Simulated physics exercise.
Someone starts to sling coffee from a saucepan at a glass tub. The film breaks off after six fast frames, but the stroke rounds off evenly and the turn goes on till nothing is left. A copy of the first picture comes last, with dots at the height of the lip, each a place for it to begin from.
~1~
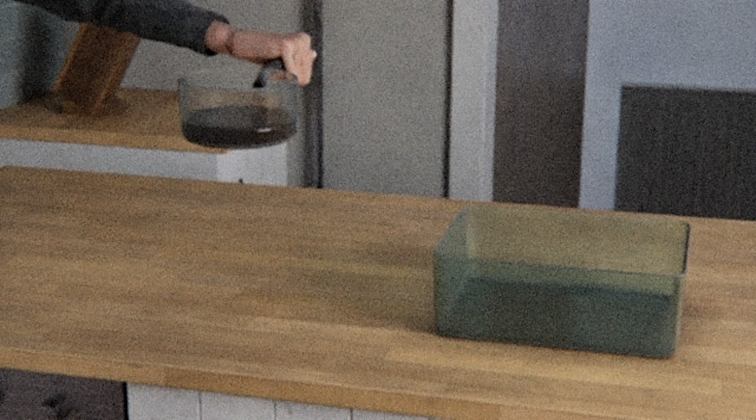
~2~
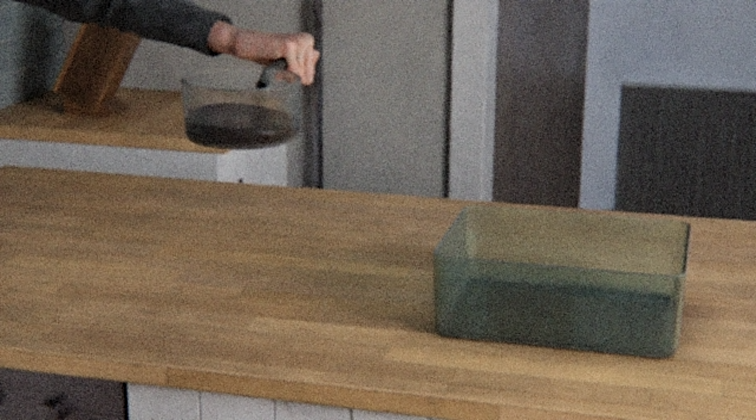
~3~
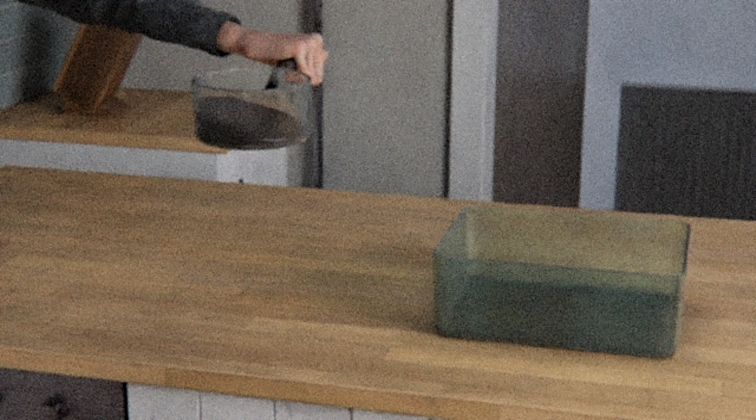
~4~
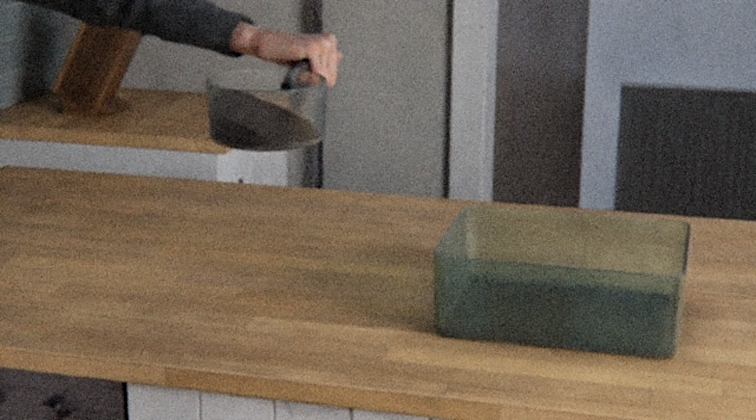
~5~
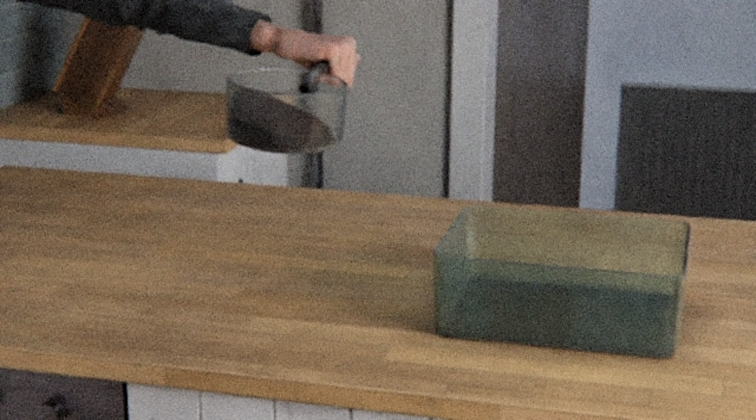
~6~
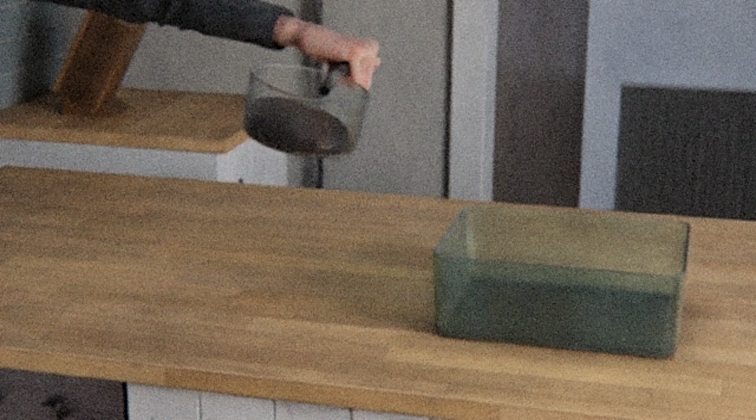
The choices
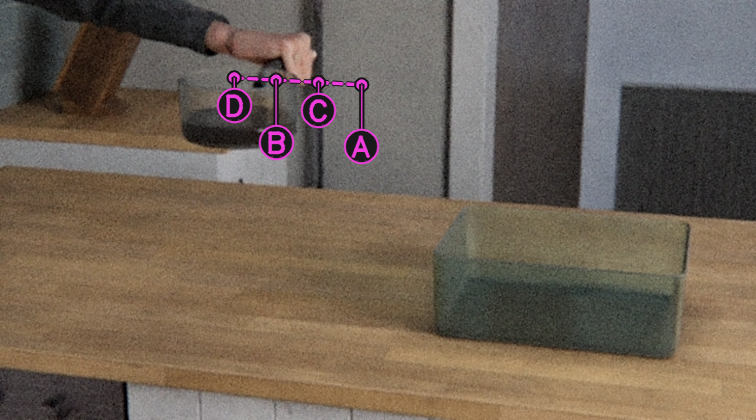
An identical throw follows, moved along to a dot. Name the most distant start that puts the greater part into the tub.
I would pick spot C.
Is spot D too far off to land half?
Yes, that goes wrong.
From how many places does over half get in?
Two.
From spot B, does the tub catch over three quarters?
No, less.
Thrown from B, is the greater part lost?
Yes, it does.
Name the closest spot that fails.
Here it is spot B.
In magenta, A at (361, 84); B at (276, 80); C at (318, 82); D at (234, 77).
For spot A, about 83 % lands in the tub, 7 % falls short and 10 % goes beside or beyond.
For spot B, about 36 % lands in the tub, 57 % falls short and 7 % goes beside or beyond.
For spot C, about 62 % lands in the tub, 29 % falls short and 9 % goes beside or beyond.
For spot D, about 14 % lands in the tub, 85 % falls short.
